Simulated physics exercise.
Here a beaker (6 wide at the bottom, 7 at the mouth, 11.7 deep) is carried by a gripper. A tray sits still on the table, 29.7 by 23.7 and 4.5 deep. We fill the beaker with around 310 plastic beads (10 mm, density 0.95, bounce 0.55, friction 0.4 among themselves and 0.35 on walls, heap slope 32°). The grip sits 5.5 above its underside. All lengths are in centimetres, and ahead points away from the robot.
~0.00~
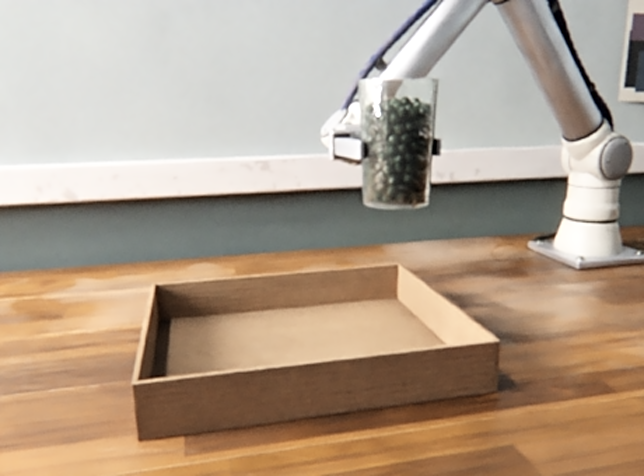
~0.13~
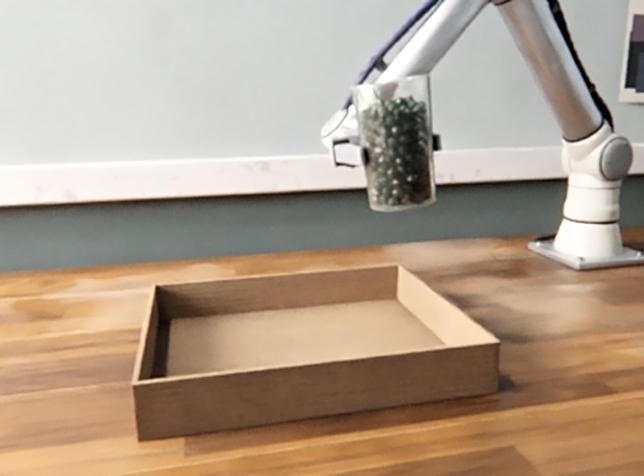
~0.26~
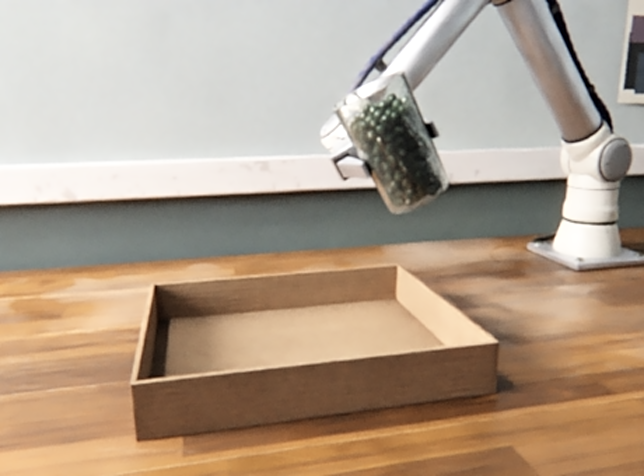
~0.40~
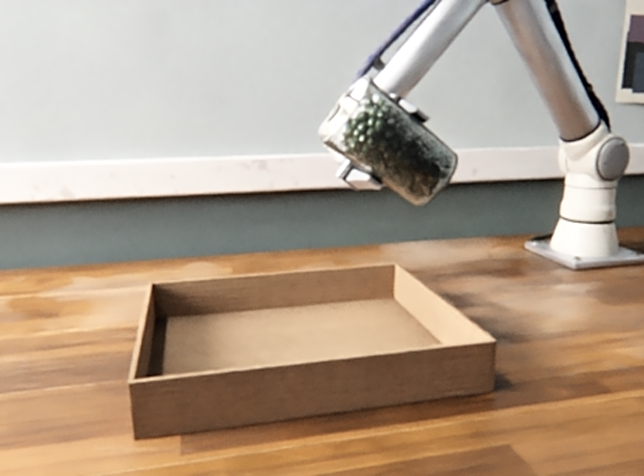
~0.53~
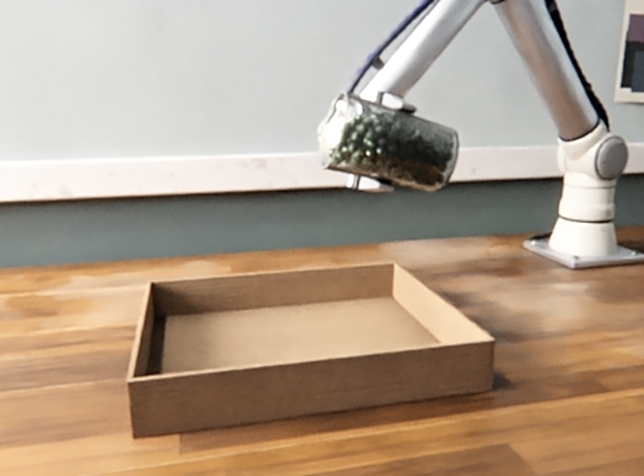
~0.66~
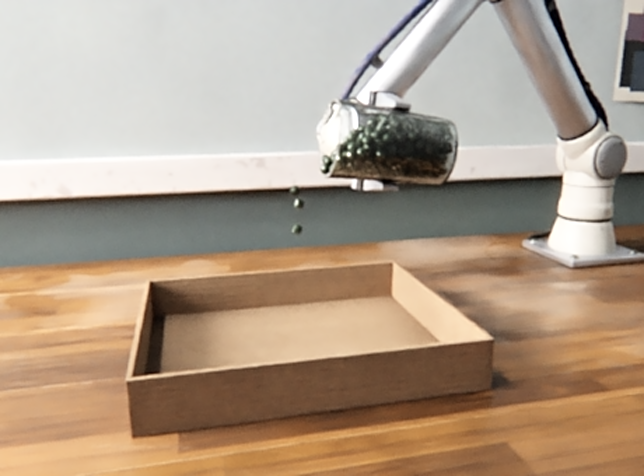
Above a wooden table with an open tray, a robot arm tilting a clear beaker leftward, a few dark green beads falling out.
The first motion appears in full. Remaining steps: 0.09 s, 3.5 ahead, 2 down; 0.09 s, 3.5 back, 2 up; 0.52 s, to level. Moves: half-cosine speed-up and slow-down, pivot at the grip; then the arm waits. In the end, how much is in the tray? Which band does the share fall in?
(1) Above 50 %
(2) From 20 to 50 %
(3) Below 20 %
From 20 to 50 % (2).
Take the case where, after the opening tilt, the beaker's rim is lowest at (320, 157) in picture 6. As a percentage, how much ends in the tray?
The share is around 10 %.
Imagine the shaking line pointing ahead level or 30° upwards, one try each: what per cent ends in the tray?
Near 60 and 75 percent respectively.
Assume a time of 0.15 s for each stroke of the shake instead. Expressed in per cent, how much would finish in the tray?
Estimate for that case: 25 %.
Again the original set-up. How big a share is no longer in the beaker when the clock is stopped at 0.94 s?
35 %.
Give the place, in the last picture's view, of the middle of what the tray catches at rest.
It lands close to (224, 351).
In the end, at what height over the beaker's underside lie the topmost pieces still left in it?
Around 9.0 centimetres above the underside.
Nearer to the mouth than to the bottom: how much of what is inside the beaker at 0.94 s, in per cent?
Something like 45 percent sits in that half.
By 0.94 s, tilted 75° forward, highest piece 21 above the table; 200 in the beaker, 28 in the tray, 81 in flight or on a rim.
By 1.22 s, tilted 14° forward, highest piece 25 above the table; 196 in the beaker, 108 in the tray, 2 on the table or floor, 3 in flight or on a rim.
By 1.56 s, level, highest piece 24 above the table; 196 in the beaker, 109 in the tray, 4 on the table or floor.
By 2.61 s, level, highest piece 24 above the table; 196 in the beaker, 109 in the tray, 4 on the table or floor.
Final count, 196 in the beaker, 109 in the tray, 4 on the table or floor. That is 35 % in the tray.
